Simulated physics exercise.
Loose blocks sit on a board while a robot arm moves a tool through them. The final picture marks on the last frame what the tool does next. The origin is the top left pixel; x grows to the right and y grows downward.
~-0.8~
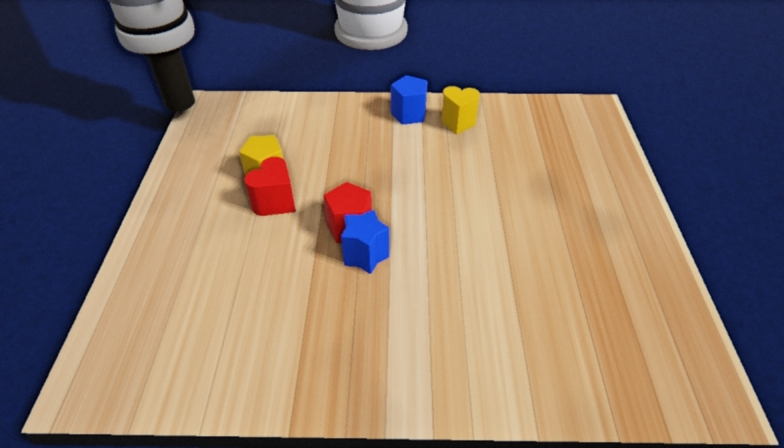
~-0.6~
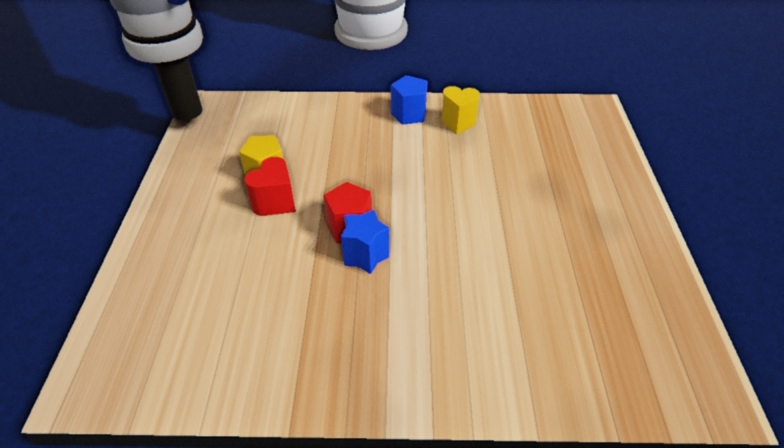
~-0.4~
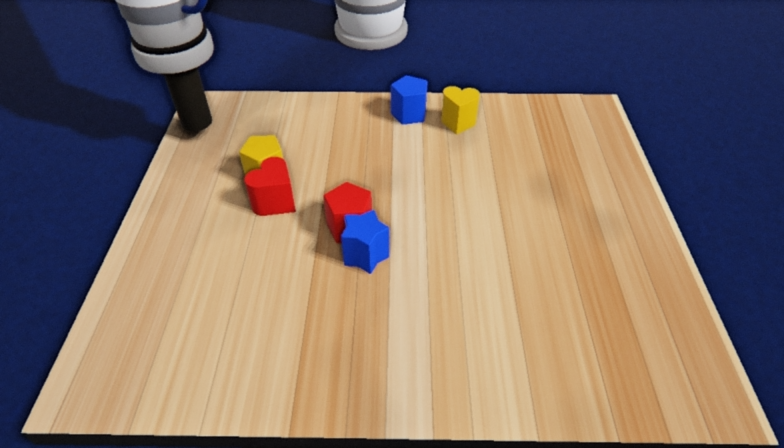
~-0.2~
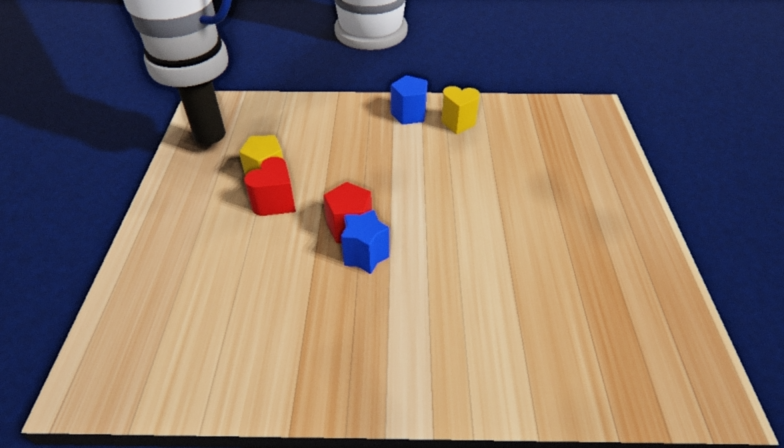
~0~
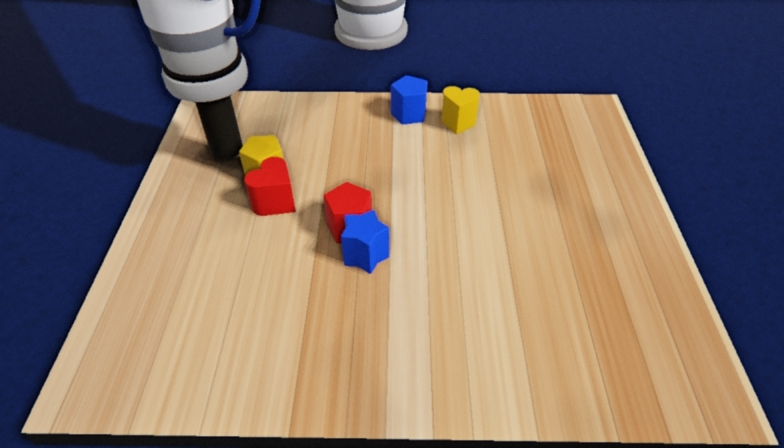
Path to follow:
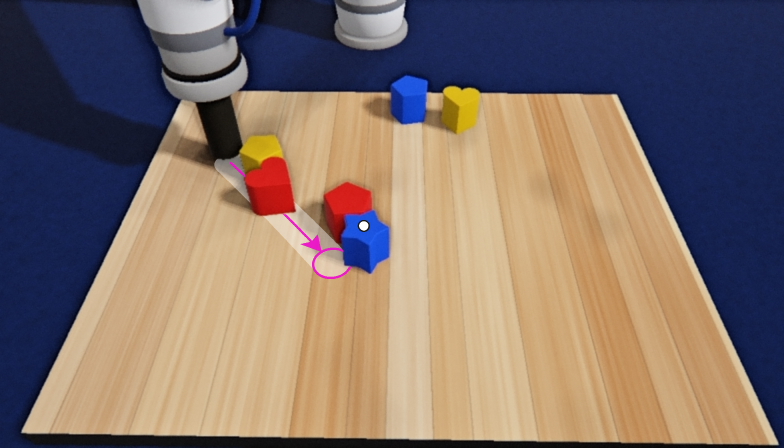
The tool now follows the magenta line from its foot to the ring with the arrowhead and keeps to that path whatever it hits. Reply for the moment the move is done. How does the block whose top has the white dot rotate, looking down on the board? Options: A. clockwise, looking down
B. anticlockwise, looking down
A: Clockwise, looking down.
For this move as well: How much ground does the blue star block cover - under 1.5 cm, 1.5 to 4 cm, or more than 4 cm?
It ends 1.5 to 4 cm from its spot.
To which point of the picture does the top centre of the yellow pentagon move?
I'd place it at (296, 156), taking the centre of its top.
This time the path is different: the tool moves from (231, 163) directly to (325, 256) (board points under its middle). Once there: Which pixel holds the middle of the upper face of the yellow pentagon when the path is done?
By then it is at (292, 154).
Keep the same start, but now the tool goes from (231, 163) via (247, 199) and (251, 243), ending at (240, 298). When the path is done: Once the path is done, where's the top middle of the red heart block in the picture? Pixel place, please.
Expect it around (286, 183).
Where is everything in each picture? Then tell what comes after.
Lower end of the tool (180, 104), tops of blocks, yellow pentagon (261, 146), red heart block (269, 173), red pentagon (348, 198), blue star block (364, 226), in the first frame.
Tool (188, 112), blocks as before, in the second frame.
Tool (197, 123), blocks as before, in the third frame.
Tool (210, 135), blocks as before, in the fourth frame.
Tool (227, 150), yellow pentagon (261, 146), red heart block (269, 173), red pentagon (348, 198), blue star block (364, 226), in the fifth frame.
The drawn path runs in a line from (231, 163) to (332, 263); the dot is on the blue star block.
On the path given first. One third of the way, tool (259, 180); yellow pentagon (292, 155), turned 40° anticlockwise; red heart block (285, 181), turned 55° clockwise.
Two thirds of the way, tool (293, 212); yellow pentagon (296, 156), turned 55° anticlockwise; red heart block (330, 202); red pentagon (373, 198); blue star block (367, 229).
At the end, tool (330, 250); yellow pentagon (296, 156), turned 55° anticlockwise; red heart block (362, 220), turned 60° anticlockwise; red pentagon (390, 193), turned 35° anticlockwise; blue star block (391, 243), turned 30° clockwise.
